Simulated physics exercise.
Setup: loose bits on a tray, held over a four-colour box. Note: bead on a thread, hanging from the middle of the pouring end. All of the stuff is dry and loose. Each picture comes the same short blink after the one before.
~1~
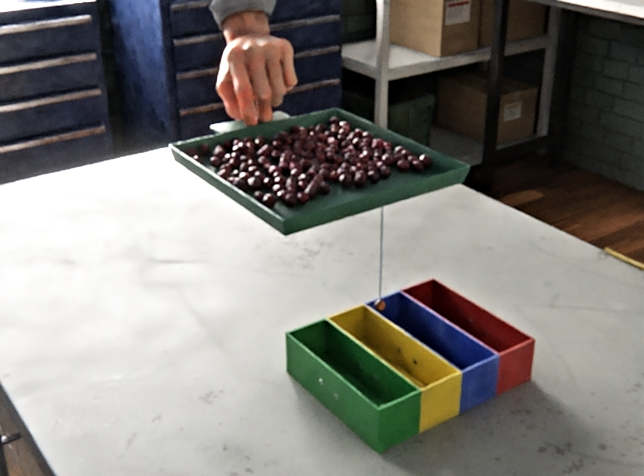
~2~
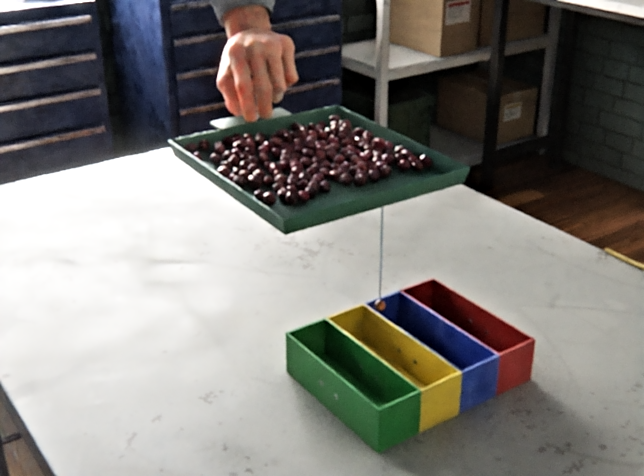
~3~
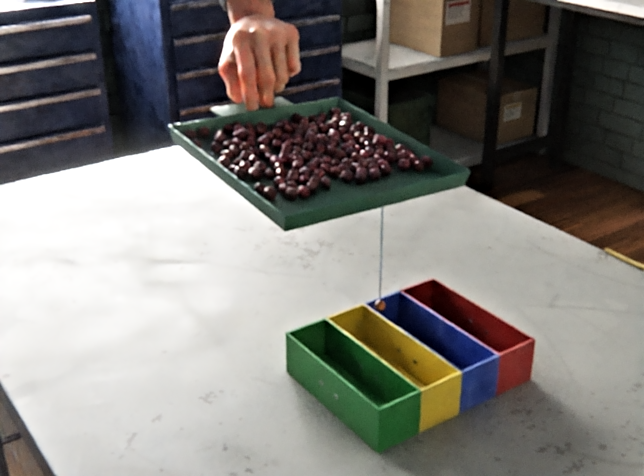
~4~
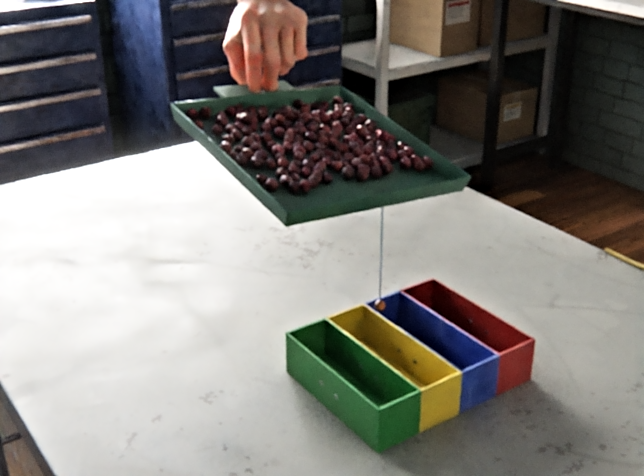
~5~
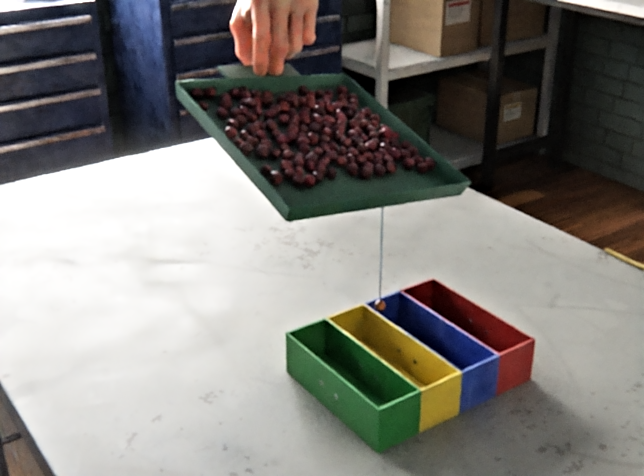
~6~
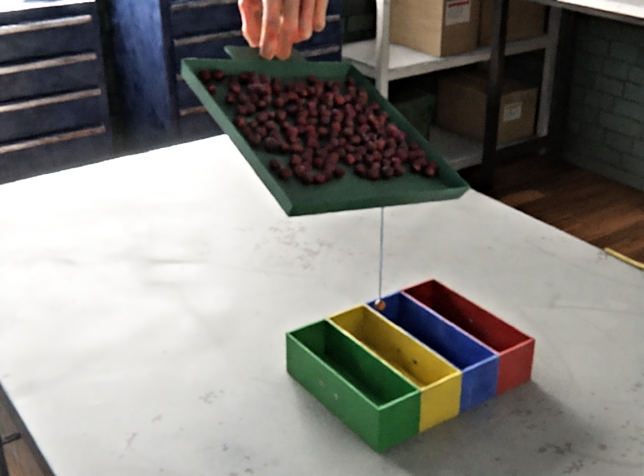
In a workshop, a hand raising the back of a green tray of dark red dried cherries above a four-colour box.
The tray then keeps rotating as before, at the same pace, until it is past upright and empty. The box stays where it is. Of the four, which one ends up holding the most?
The red one.
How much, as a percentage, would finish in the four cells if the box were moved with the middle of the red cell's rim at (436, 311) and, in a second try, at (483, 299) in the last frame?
You'd see around 40 per cent and then around 90 per cent.
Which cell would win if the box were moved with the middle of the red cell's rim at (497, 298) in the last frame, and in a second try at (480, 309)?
Blue; the cell in red.
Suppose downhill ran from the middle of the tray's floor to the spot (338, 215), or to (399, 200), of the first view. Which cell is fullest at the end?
So, in order: That green cell, then the cell in red.
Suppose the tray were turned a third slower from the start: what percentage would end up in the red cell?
Share: Around 50%.
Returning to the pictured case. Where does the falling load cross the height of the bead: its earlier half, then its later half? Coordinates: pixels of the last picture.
Early-half point (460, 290); late-half point (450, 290).
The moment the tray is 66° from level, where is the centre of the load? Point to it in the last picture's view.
Near (410, 157).
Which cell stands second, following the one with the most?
Second place goes to blue.
Soon, tray tipped steeply; nearly all on the tray; a stray few in the red cell; a stray few falling or outside the box.
A while on, tray tipped past a quarter turn; about a quarter on the tray; about a quarter in the red cell; a small part in the blue cell; about a third falling or outside the box.
Towards the end, tray tipped past a quarter turn; about half in the red cell; a small part in the blue cell; a stray few in the yellow cell; a stray few in the green cell; about a third falling or outside the box.
Finally, tray tipped past a quarter turn; about half in the red cell; a small part in the blue cell; a stray few in the yellow cell; a stray few in the green cell; about a third outside the box.
